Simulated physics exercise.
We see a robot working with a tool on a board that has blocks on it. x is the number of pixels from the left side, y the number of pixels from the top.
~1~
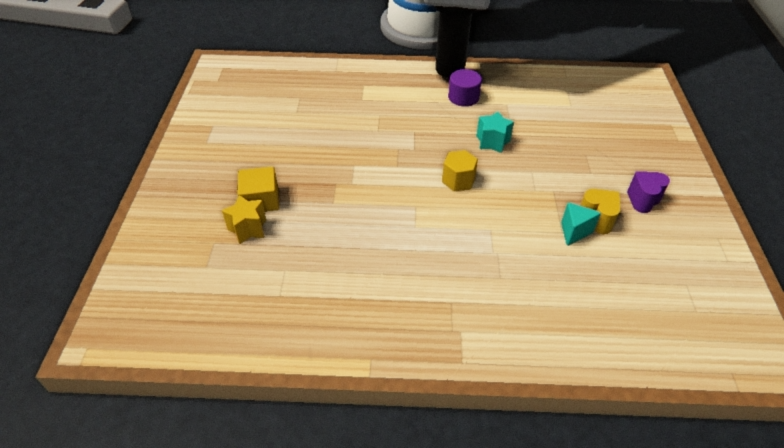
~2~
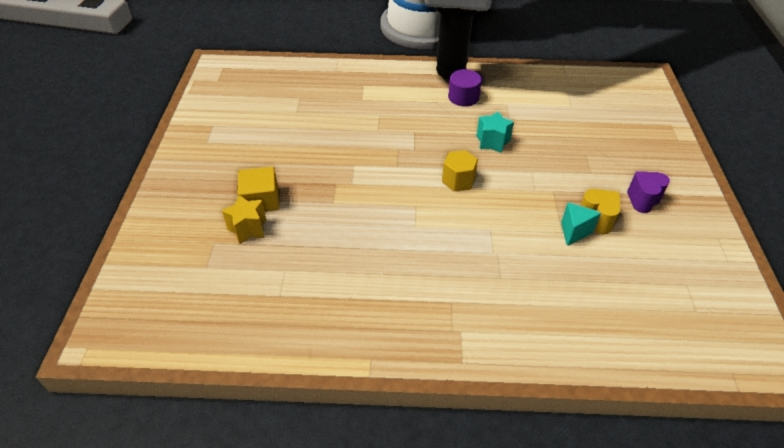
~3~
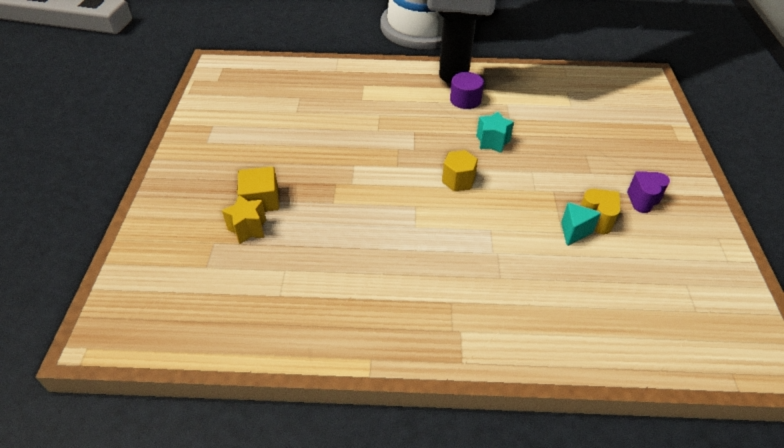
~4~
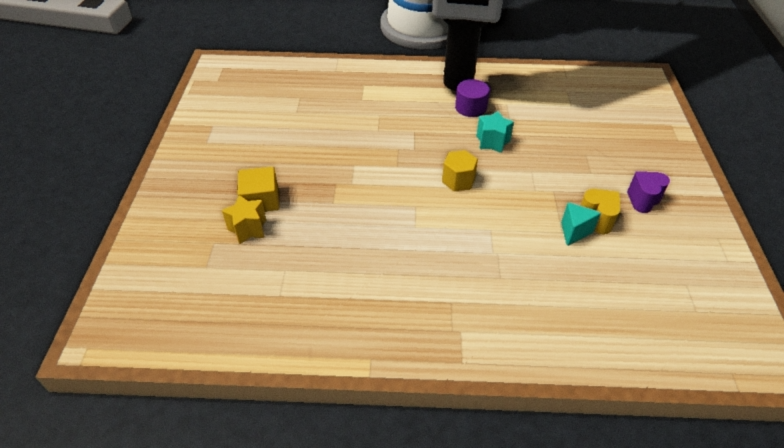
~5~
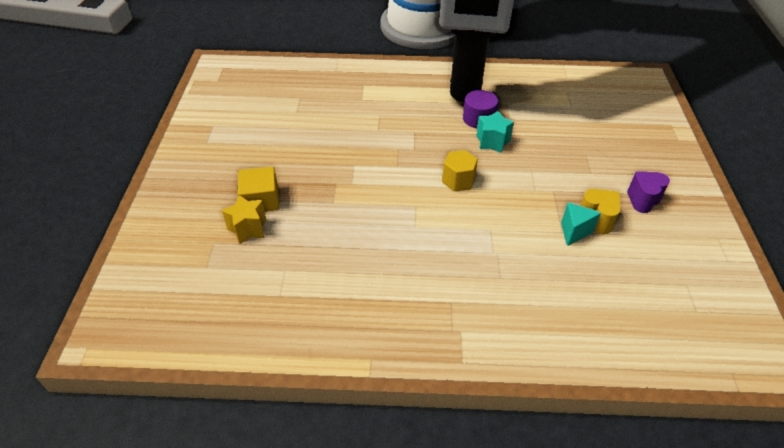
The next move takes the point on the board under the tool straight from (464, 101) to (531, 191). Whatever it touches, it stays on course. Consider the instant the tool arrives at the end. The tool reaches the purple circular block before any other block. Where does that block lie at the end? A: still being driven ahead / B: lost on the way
Answer: A.
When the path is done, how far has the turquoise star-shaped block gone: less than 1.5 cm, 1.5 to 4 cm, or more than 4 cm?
The shift is above 4 cm.
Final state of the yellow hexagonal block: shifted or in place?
Here the yellow hexagonal block stays on its spot.
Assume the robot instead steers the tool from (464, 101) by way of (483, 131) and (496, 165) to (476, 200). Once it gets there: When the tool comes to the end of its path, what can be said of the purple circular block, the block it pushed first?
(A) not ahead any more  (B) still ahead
A - not ahead any more.
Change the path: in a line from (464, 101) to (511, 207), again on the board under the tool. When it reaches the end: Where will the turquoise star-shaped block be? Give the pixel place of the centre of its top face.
I'd guess (584, 177).
On the path given first. One third of the way, tool at (485, 121); purple circular block at (505, 128); turquoise star-shaped block at (515, 148), turned 10° clockwise.
Two thirds of the way, tool at (508, 151); purple circular block at (531, 160); turquoise star-shaped block at (539, 183), turned 20° clockwise.
At the end, tool at (533, 185); yellow hexagonal block still; purple circular block at (560, 195); turquoise star-shaped block at (555, 220), turned 40° clockwise; turquoise triangle at (593, 223), turned 30° anticlockwise.
